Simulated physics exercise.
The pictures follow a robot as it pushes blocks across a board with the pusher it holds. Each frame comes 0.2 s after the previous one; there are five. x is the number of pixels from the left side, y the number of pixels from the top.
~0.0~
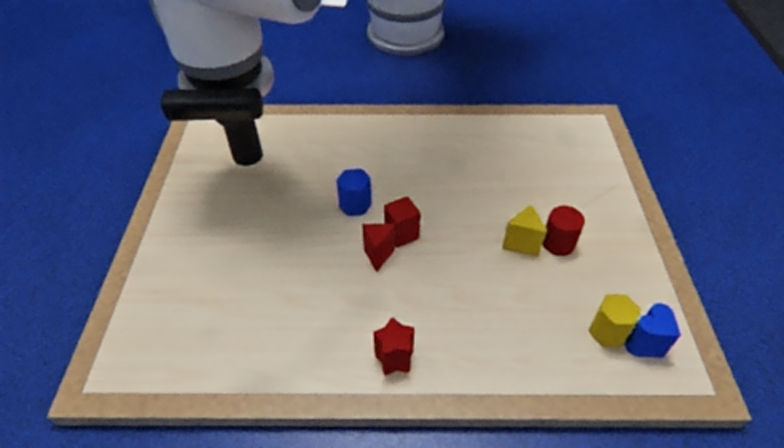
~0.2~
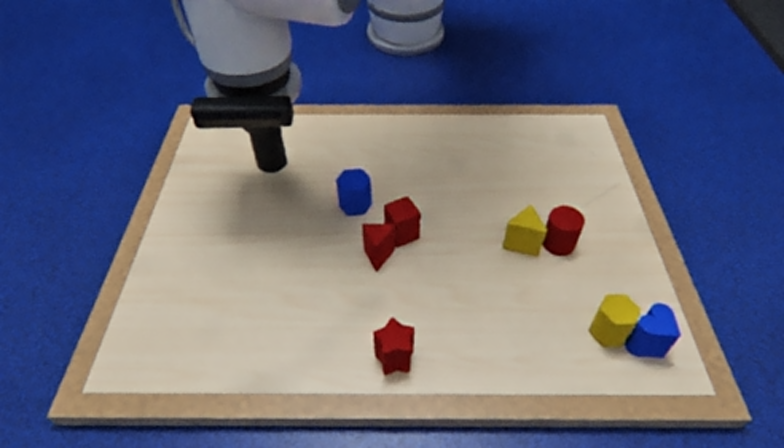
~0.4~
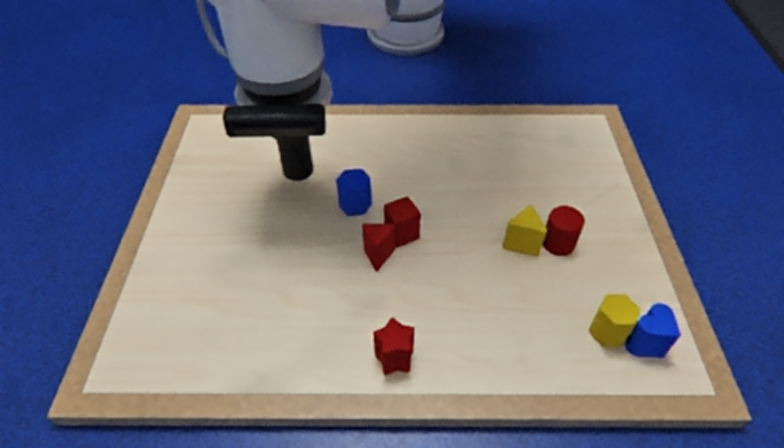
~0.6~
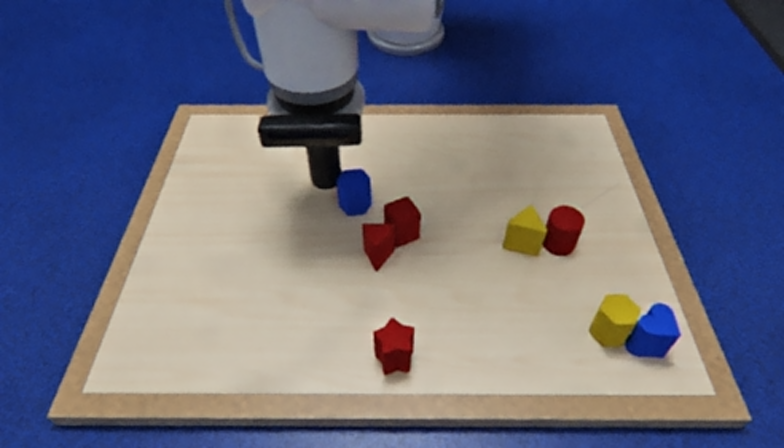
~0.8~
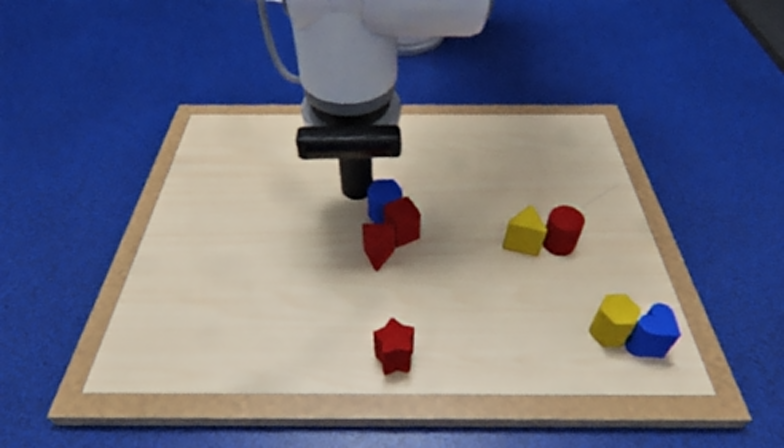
The video shows a robot arm with a black pusher moving right across a board of red, blue and yellow blocks, then nudging the blue hexagonal block rightward against a red block while the other blocks stay still.
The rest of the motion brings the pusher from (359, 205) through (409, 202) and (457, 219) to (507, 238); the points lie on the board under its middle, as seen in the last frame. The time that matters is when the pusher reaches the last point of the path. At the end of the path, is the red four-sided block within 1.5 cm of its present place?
No.
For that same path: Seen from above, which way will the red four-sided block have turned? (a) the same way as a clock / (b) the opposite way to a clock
I choose a.
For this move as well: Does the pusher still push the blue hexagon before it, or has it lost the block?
It is off to the side or behind.
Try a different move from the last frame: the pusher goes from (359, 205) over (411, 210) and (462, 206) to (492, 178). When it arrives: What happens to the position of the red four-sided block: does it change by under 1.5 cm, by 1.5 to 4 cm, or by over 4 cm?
Of the three bands, it's 1.5 to 4 cm.
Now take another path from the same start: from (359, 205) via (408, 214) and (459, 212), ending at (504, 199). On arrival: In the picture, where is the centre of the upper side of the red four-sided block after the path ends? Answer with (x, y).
It should be at (426, 224) by then.
What follows on the original path. One third of the way, pusher at (410, 187); blue hexagon at (427, 198), turned 70° clockwise; red four-sided block at (416, 220), turned 35° clockwise.
Two thirds of the way, pusher at (460, 203); blue hexagon at (456, 218); red four-sided block at (419, 225), turned 65° clockwise.
At the end, pusher at (511, 222); blue hexagon at (463, 222), turned 180° clockwise; red four-sided block at (419, 225), turned 65° clockwise; yellow triangular block at (541, 224); red disc unmoved.
